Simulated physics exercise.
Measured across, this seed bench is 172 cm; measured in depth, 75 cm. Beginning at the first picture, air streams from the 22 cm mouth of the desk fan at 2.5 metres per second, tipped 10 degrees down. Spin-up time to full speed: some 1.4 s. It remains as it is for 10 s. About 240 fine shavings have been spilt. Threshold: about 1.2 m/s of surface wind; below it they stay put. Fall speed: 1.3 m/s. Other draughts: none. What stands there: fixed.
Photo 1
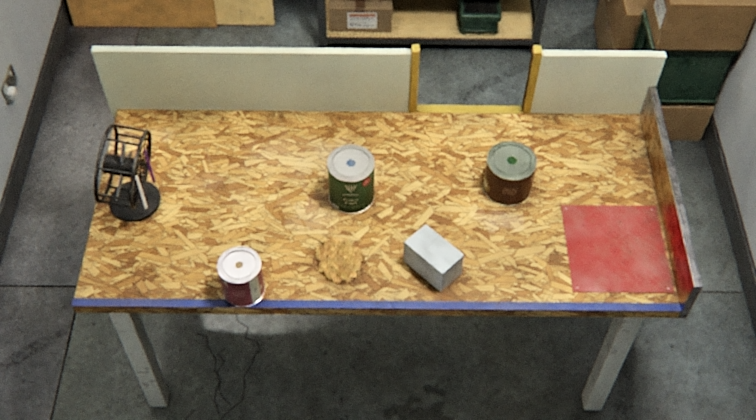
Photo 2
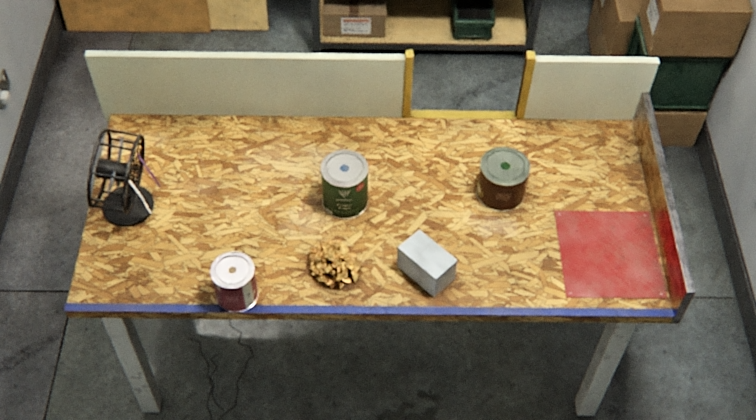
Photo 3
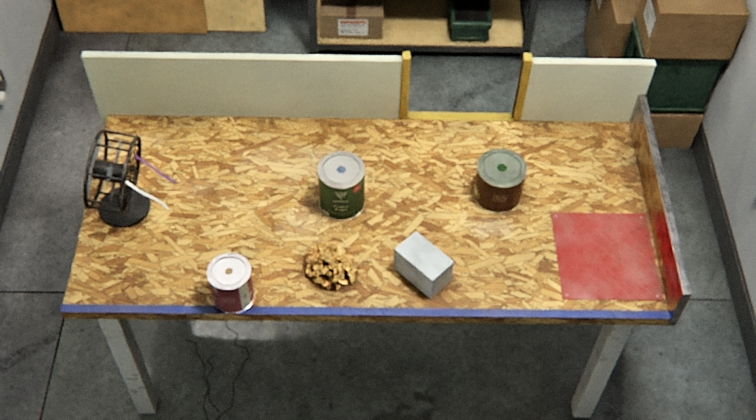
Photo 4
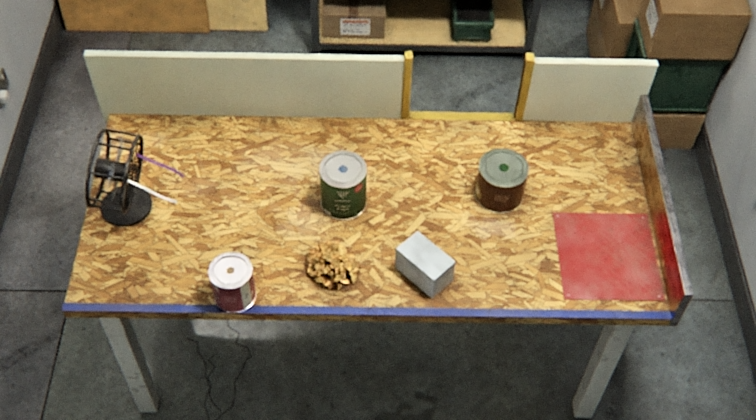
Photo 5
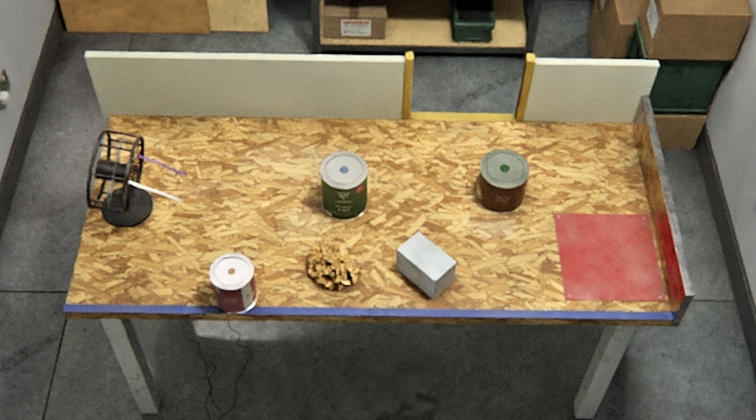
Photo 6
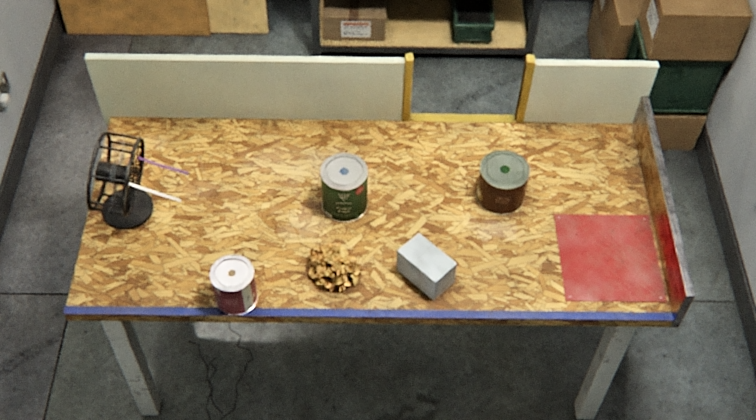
A wood-chip bench holding tins, a grey block and a pile of shavings, ribbons lifting and fluttering from a desk fan.
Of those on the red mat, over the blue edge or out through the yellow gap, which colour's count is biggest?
The count is biggest for blue.
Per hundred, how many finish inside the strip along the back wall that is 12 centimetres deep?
Share: Approx. 0 %.
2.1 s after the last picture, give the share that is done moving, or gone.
100 %.
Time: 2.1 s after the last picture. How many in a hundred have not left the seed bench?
Near 3 percent remain.
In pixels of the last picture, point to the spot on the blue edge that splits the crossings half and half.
Close to pixel (389, 317).
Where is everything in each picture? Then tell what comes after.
In the first frame, the middle of the fine shavings is near (340, 261), none has stirred yet and the mouth of the desk fan is at (124, 166).
In the second frame, the middle of the fine shavings is near (333, 260), none has stirred yet, the blue edge is centred on (370, 314), the red mat is centred on (609, 253) and the yellow gap is centred on (463, 118).
In the third frame, the middle of the fine shavings is near (330, 262), none has stirred yet, the top of a tin is at (341, 169) and the top of a block is at (424, 255).
In the fourth frame, the middle of the fine shavings is near (331, 261) and none has stirred yet.
In the fifth frame, the middle of the fine shavings is near (332, 262) and none has stirred yet.
In the sixth frame, the middle of the fine shavings is near (332, 263) and none has stirred yet.
Then, 0.9 s after the last picture, 93 % are over the blue edge, 0 % on the red mat and 0 % out through the yellow gap; 73 % have settled or left.
Then, 2.1 s after the last picture, 97 % are over the blue edge, 0 % on the red mat and 0 % out through the yellow gap; 97 % have settled or left.
Then, 4.4 s after the last picture, 98 % are over the blue edge, 0 % on the red mat and 0 % out through the yellow gap; 98 % have settled or left.
Then, 8.9 s after the last picture, at the end, 98 % are over the blue edge, 0 % on the red mat and 0 % out through the yellow gap.
